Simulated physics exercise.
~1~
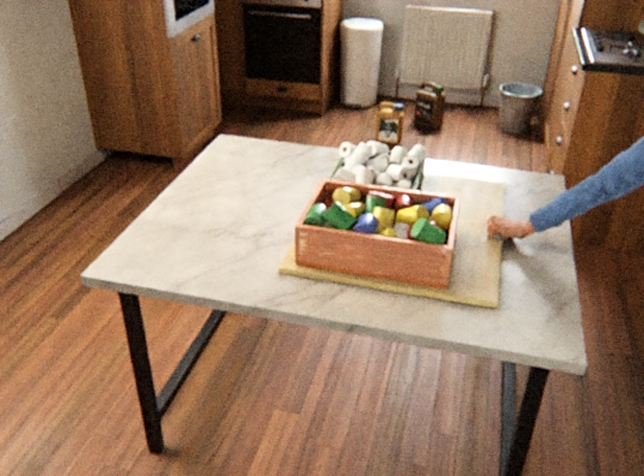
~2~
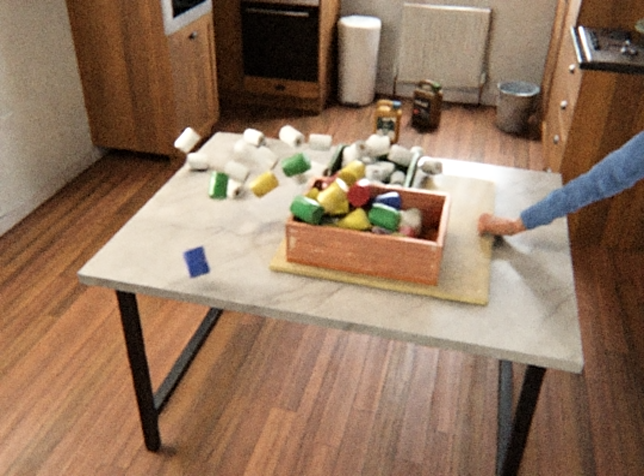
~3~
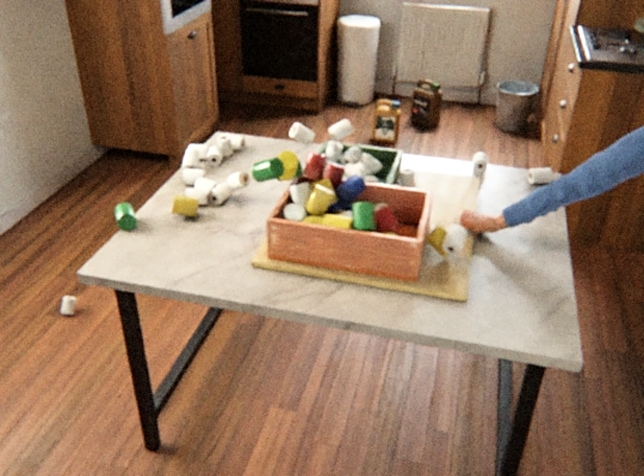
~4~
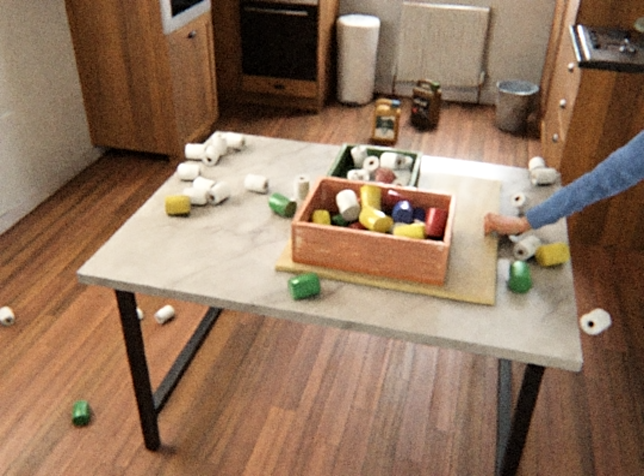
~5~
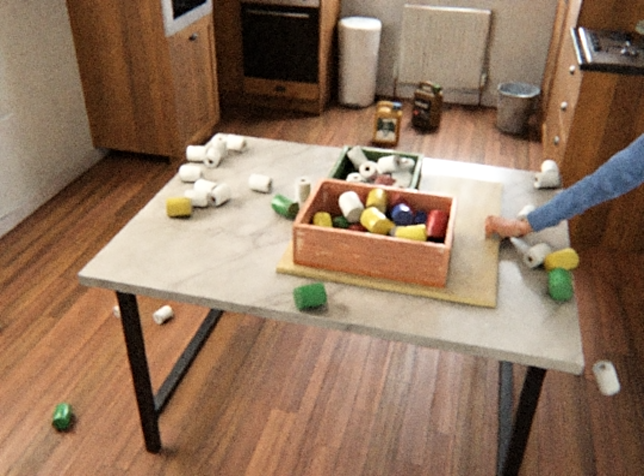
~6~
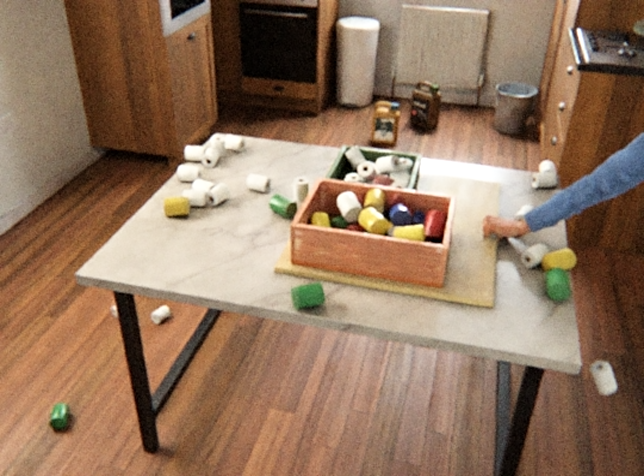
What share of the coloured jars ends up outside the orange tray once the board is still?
More than one in six of the coloured jars end up outside the orange tray, with some lying on the table and a green one on the floor.
